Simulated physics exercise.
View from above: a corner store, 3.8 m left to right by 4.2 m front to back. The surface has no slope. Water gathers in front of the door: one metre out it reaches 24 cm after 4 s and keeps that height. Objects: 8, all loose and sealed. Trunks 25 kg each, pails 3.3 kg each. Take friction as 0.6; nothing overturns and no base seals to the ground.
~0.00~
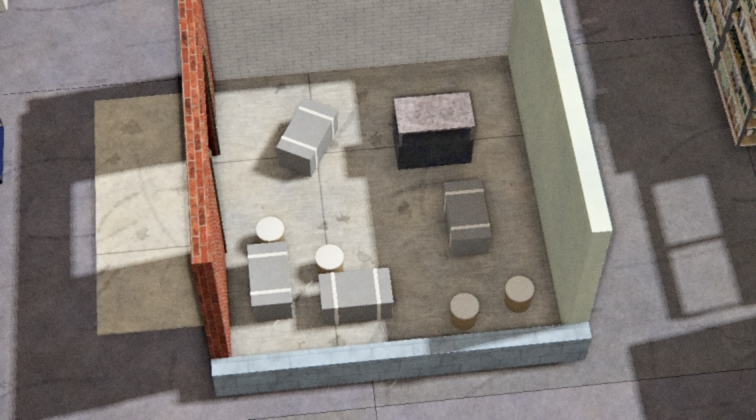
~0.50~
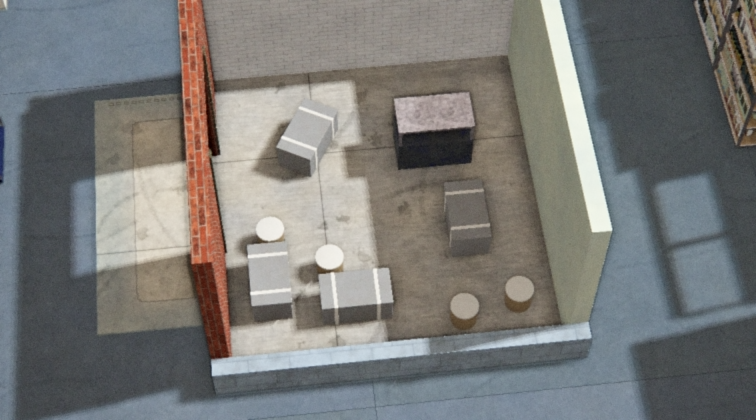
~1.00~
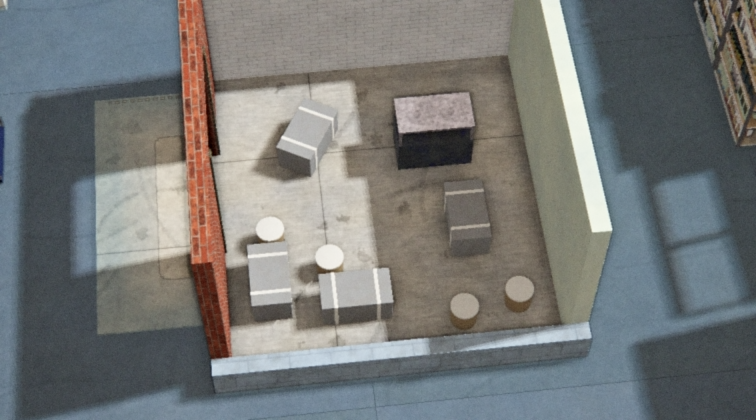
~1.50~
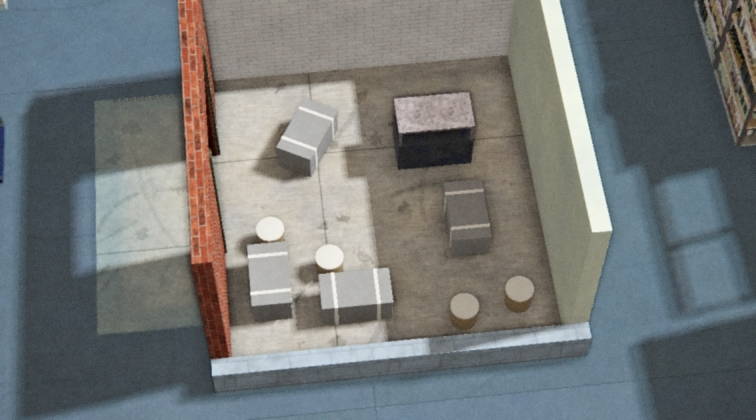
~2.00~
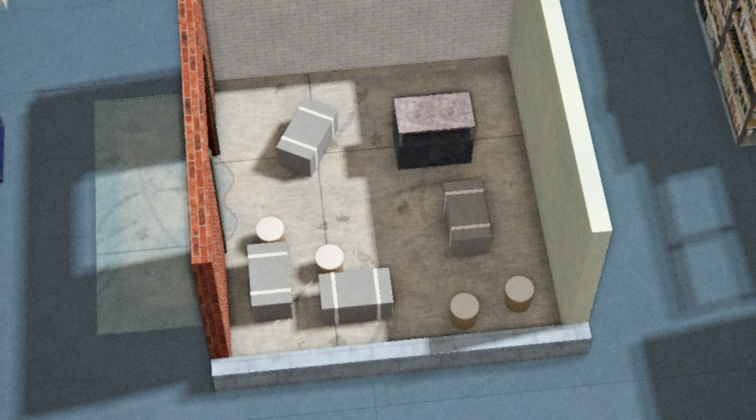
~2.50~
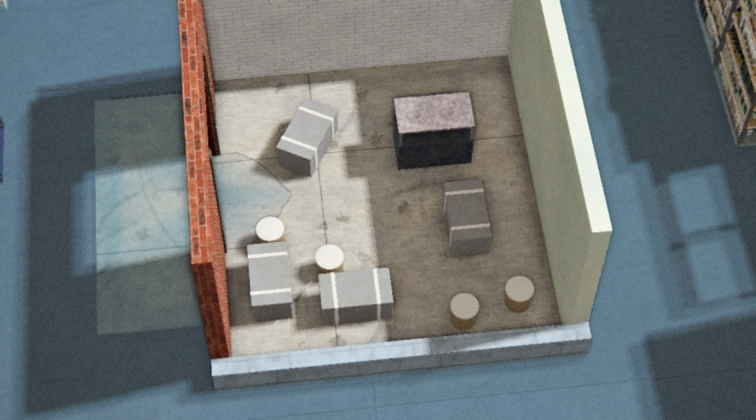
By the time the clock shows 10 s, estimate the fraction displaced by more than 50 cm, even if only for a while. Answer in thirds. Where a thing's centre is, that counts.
Two thirds or more.
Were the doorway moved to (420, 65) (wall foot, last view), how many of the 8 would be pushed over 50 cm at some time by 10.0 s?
7.
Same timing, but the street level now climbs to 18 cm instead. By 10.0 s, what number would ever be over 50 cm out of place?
With that change, 5 of them.
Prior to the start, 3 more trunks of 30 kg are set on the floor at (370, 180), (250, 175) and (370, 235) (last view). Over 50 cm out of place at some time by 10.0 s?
So, in the order asked, it's not far enough, too far and too far.
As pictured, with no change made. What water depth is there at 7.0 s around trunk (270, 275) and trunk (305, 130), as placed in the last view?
Roughly 3 and 7 cm.
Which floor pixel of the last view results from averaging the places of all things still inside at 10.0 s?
They're centred close to (425, 270).
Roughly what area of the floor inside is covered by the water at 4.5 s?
I'd put it close to 6.5 m2.
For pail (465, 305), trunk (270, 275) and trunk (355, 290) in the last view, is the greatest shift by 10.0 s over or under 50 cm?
In that order: Past it, under, short of it.
After 3.5 s 0 of 8 are over 50 cm from their spots; 0 afloat.
After 4.5 s 1 of 8 are over 50 cm from their spots; 1 afloat.
After 7.0 s 4 of 8 are over 50 cm from their spots; 5 afloat.
After 10.0 s 5 of 8 are over 50 cm from their spots, and 6 have been at some point; 7 afloat.
